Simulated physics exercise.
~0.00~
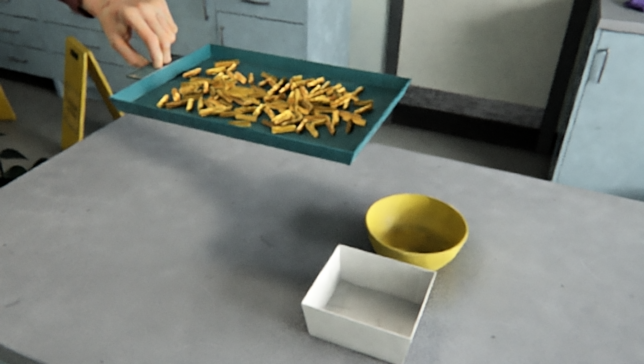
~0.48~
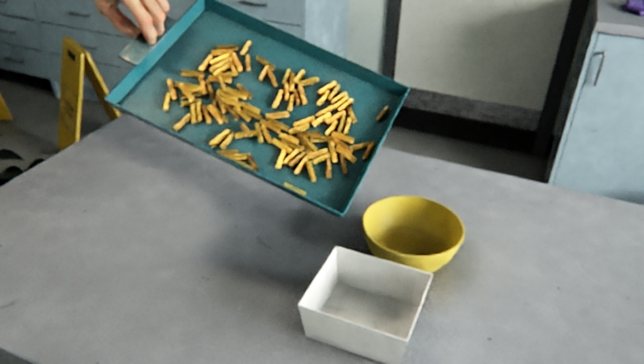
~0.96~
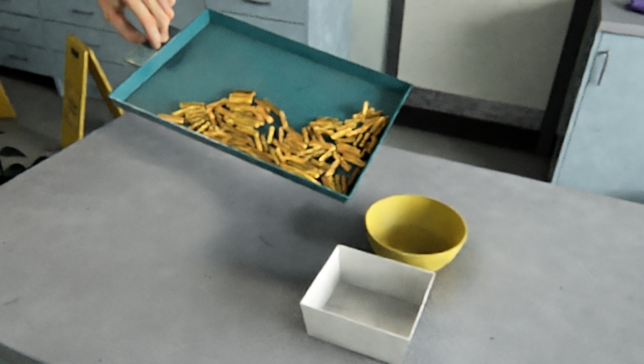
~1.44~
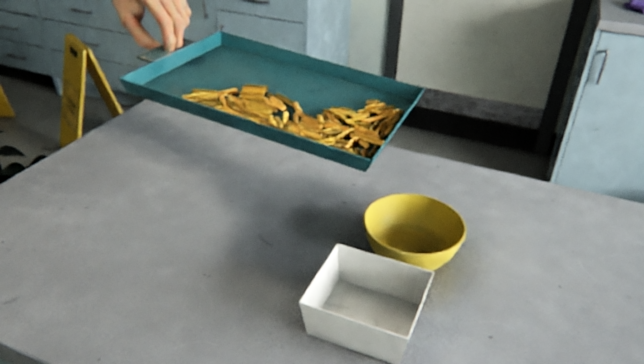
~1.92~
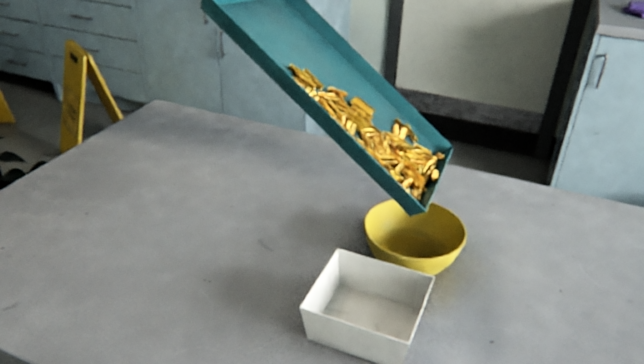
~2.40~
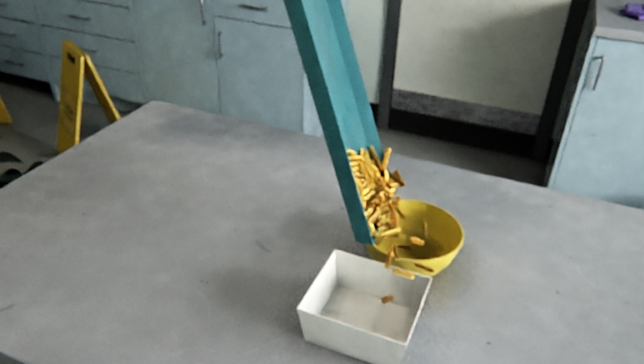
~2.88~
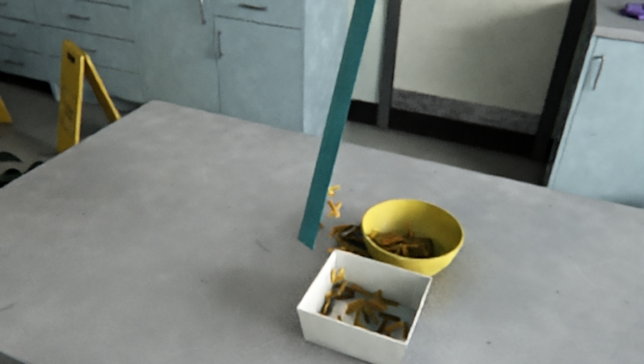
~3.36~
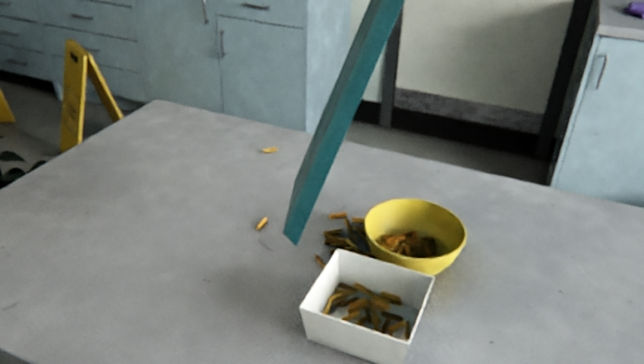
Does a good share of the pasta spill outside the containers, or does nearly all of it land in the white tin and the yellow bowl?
A good share of the pasta spills outside the containers. The white tin and the yellow bowl each catch a good share as well.
